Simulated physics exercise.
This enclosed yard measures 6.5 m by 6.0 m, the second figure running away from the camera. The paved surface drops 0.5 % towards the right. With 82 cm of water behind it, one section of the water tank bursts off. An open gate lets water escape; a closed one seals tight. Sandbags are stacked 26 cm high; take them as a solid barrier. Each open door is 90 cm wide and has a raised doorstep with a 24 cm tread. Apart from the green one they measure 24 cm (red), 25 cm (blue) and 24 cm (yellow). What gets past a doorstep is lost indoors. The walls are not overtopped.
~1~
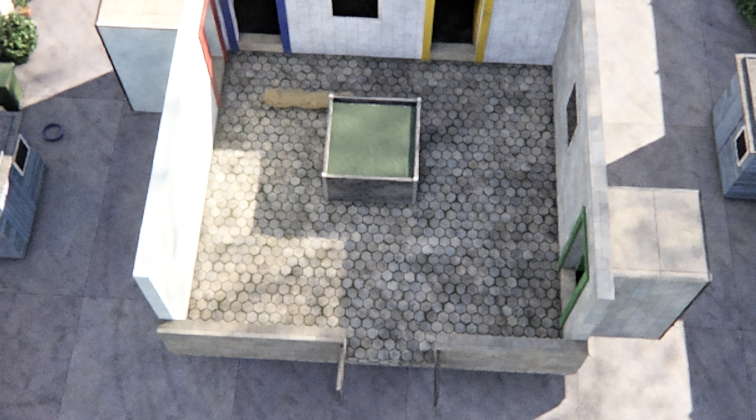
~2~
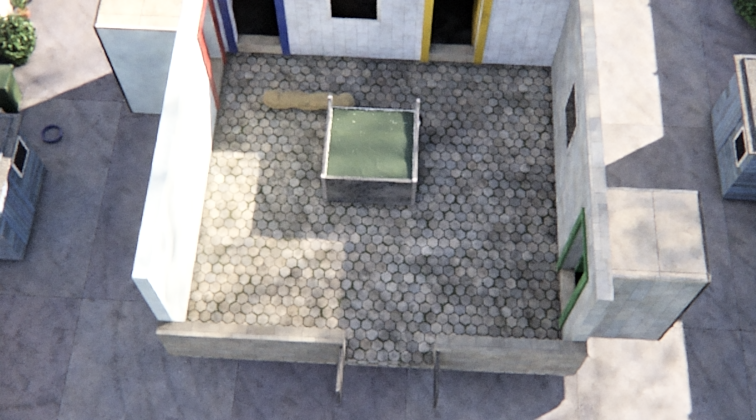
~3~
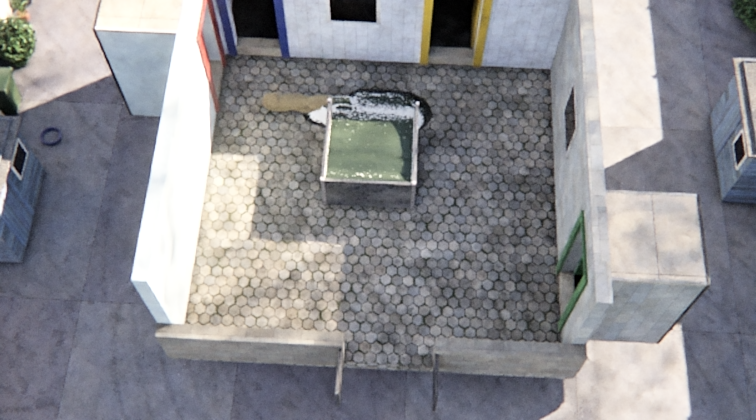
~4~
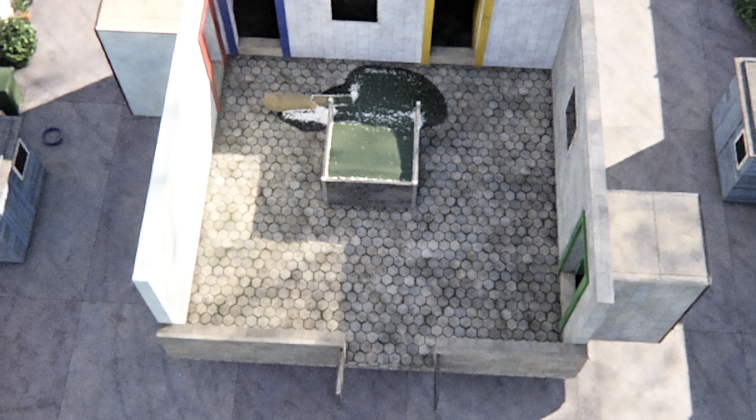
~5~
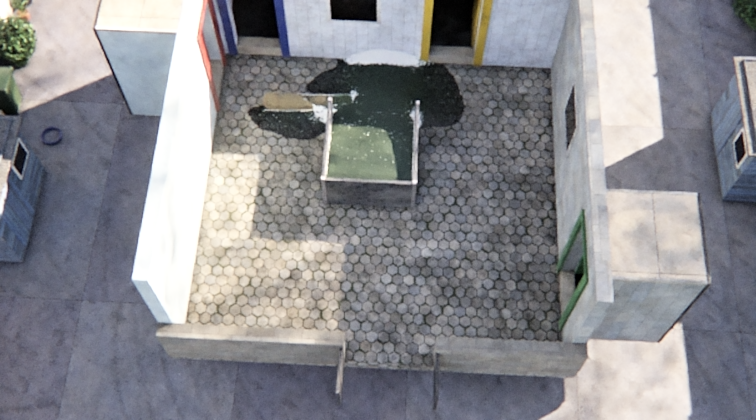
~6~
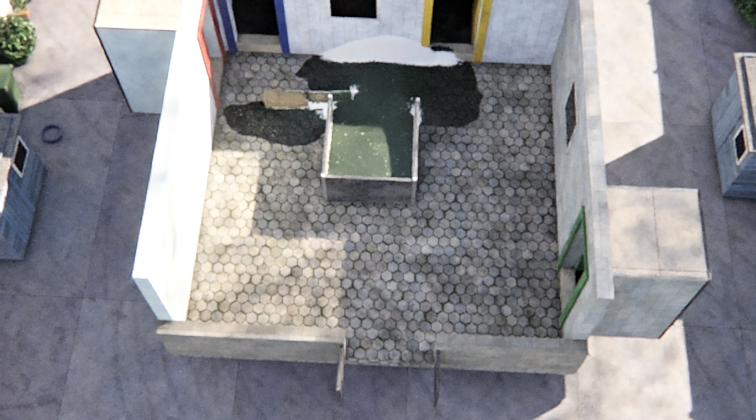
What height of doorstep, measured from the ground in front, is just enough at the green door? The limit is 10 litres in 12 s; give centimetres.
Some 7 cm above the ground.
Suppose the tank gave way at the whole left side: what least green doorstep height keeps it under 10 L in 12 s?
Then roughly 9.0 cm.
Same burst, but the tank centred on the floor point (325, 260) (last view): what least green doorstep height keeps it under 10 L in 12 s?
Some 8.0 cm.
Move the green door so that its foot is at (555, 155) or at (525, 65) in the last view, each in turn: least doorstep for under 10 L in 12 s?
Roughly 11.5 and 26 cm.
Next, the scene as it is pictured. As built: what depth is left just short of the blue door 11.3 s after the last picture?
Roughly 3.0 cm deep.
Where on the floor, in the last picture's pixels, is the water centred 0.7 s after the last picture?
At about (379, 112).
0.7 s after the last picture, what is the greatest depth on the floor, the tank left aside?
Roughly 50 cm.
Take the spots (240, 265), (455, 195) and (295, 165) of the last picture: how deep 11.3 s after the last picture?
In that order: 4, 5 and 3 cm.
Then, 0.7 s after the last picture water covers 25 % of the floor, deepest (50 cm) near (388, 59); it has not reached the green door.
Then, 2.3 s after the last picture water covers 45 % of the floor, deepest (29 cm) near (533, 66); it has not reached the green door.
Then, 11.3 s after the last picture water covers 95 % of the floor, deepest (10 cm) near (552, 354); 8 cm at the green door, 0 litres in over its 17 cm doorstep.
At the green door as built, the water peaked near 9 cm, 10.1 s after the last picture.
With a doorstep of 6 cm, 17 litres would have come in within the 12 s; with 8 cm, 3 litres. So under 10 litres takes about 7 cm.
